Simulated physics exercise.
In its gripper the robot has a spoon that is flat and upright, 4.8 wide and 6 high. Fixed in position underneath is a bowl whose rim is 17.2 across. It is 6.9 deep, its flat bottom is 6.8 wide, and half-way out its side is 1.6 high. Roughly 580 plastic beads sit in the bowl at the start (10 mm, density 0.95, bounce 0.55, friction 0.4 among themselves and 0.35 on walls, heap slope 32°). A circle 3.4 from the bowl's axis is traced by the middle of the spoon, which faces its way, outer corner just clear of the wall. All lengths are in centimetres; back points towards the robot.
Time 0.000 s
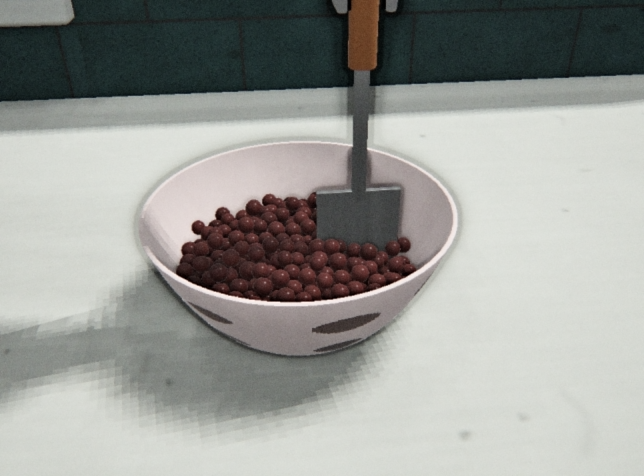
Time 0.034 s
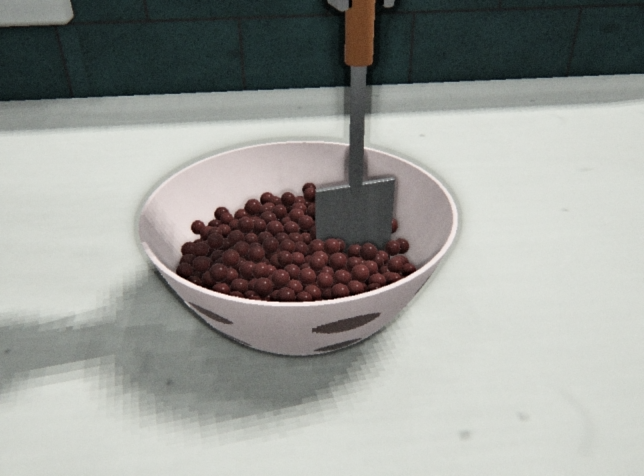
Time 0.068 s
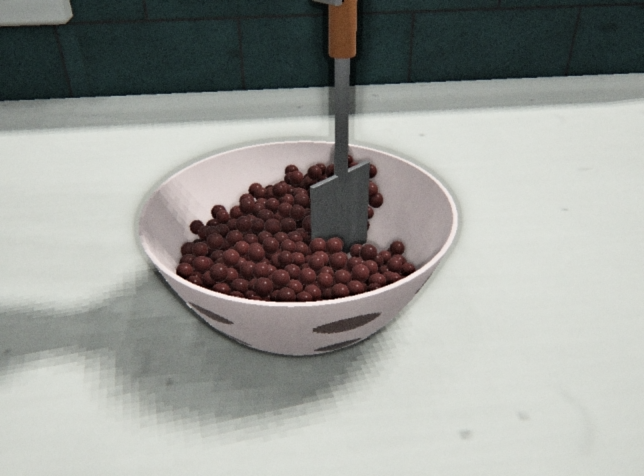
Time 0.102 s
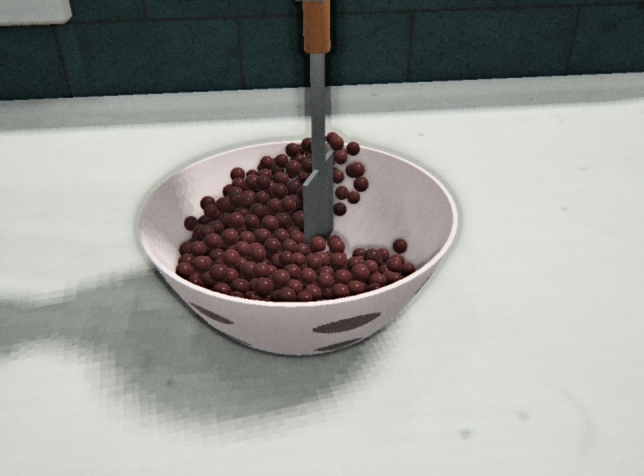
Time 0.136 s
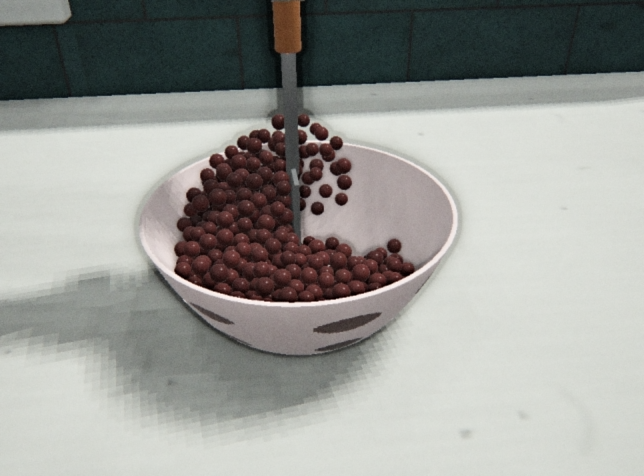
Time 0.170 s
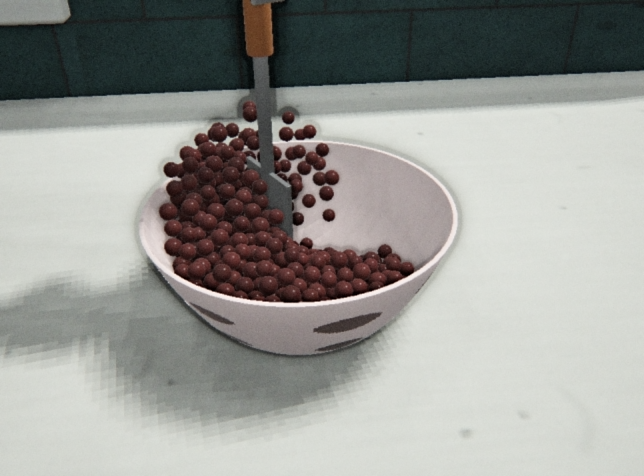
A metal spatula with an orange-brown handle sweeps leftward around the back of a pale bowl of dark red beads, turning as it goes and pushing them into a rising heap at the left while some scatter above the rim.
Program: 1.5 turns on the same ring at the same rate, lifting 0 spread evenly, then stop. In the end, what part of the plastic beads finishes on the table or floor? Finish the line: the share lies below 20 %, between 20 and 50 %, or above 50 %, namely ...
... between 20 and 50 %.
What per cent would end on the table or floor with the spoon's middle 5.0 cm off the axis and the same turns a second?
It would be close to 15 per cent then.
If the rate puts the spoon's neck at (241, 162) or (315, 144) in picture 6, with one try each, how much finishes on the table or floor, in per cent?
Around 45 and 15 per cent respectively.
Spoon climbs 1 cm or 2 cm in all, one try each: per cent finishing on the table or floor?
Close to 25 percent and close to 20 percent.
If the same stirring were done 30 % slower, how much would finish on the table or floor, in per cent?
It would be near 15 per cent.
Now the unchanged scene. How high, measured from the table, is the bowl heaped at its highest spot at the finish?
It reaches some 7.0 cm above the table.
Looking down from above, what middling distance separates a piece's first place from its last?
I'd estimate close to 10 cm.
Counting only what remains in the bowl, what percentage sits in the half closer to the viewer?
It comes to near 65 percent.
By 0.37 s, 281° round, highest piece 10 above the table; 496 in the bowl, 56 on the table or floor, 28 in flight or on the tool.
By 0.58 s, 83° round, highest piece 9 above the table; 449 in the bowl, 113 on the table or floor, 18 in flight or on the tool.
By 0.88 s, 180° round, highest piece 7 above the table; 410 in the bowl, 166 on the table or floor, 4 in flight or on the tool.
By 1.58 s, 180° round, highest piece 7 above the table; 410 in the bowl, 170 on the table or floor.
Final count, 410 in the bowl, 170 on the table or floor. That is 29 % on the table or floor.
